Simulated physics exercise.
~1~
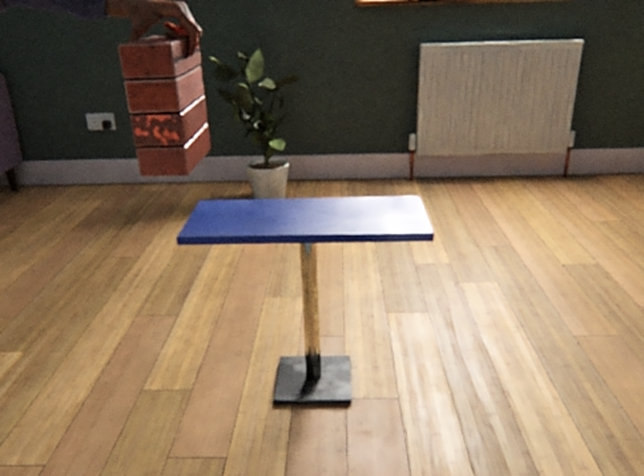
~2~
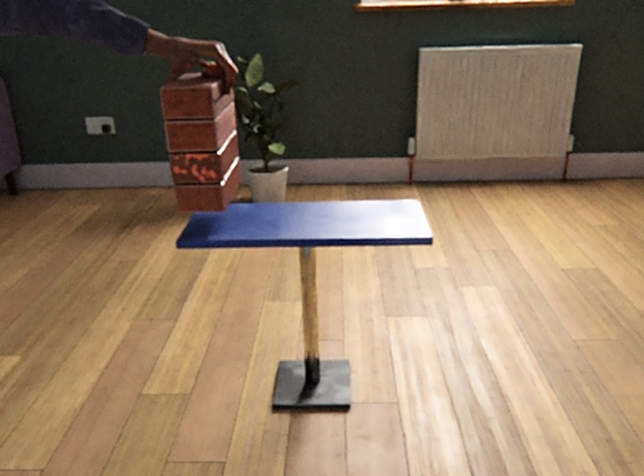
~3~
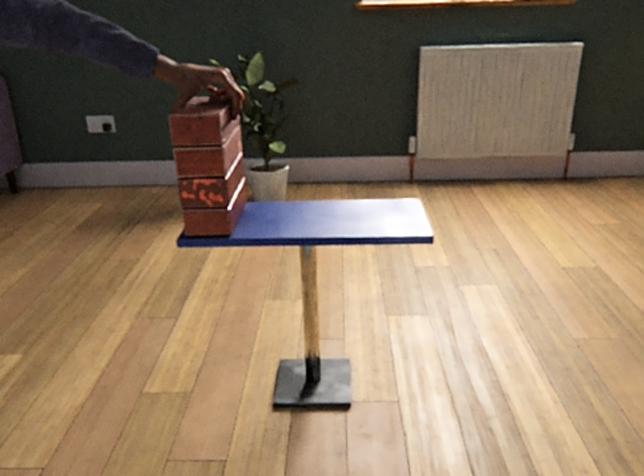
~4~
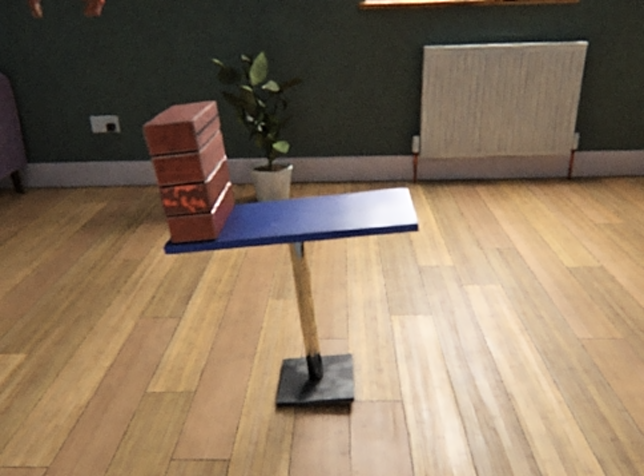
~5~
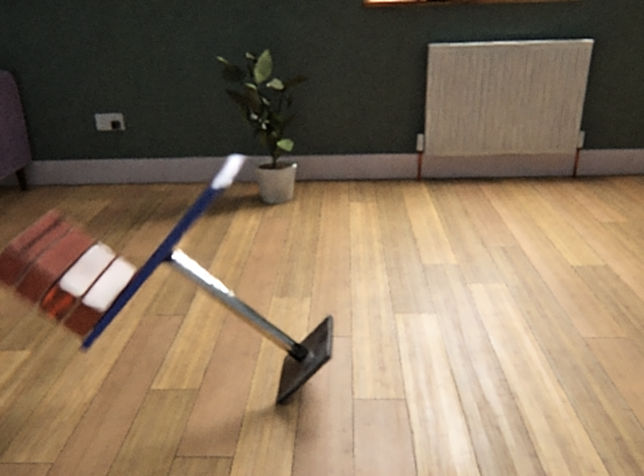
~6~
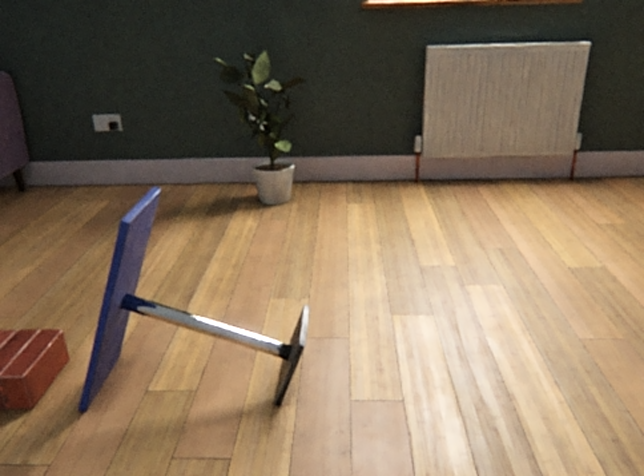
A hand setting stacked bricks on the left end of a blue side table, which tips over leftward, spilling them onto the floor.
